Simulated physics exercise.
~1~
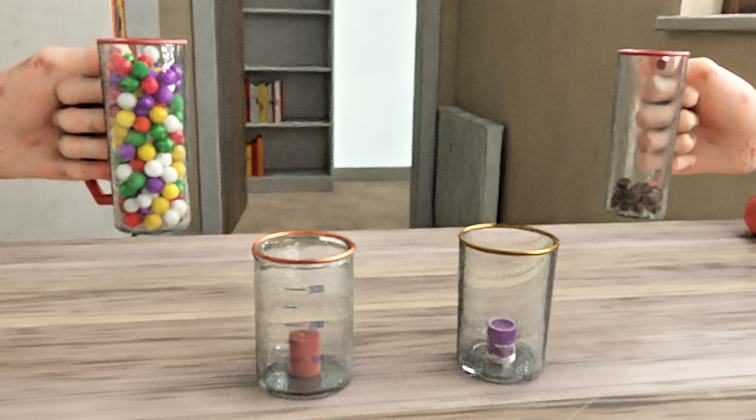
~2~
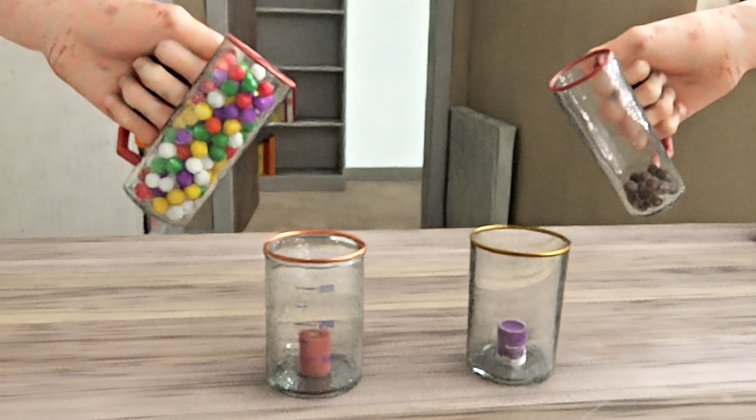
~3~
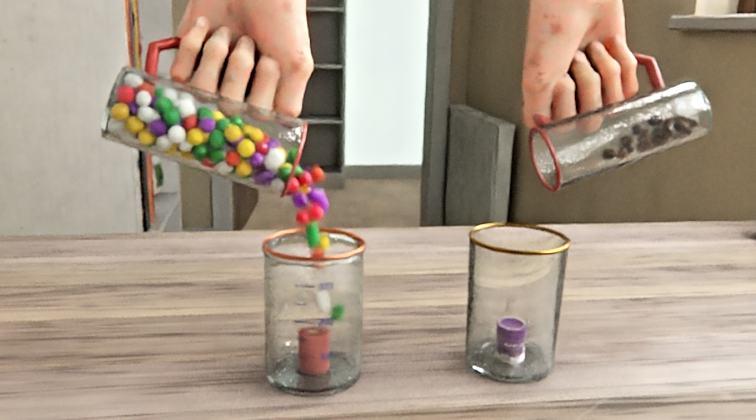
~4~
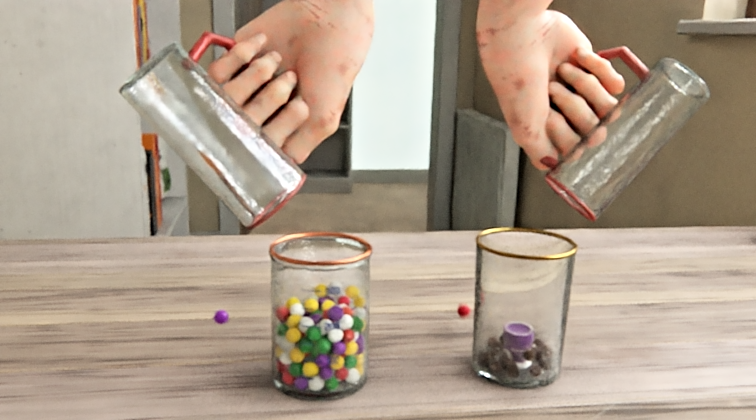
On a wooden table, two hands tipped cups over two clear containers, the left pouring colorful balls that buried a small red object, the right dropping a few dark pieces around a purple one that still stuck out, with a few balls landing on the table.
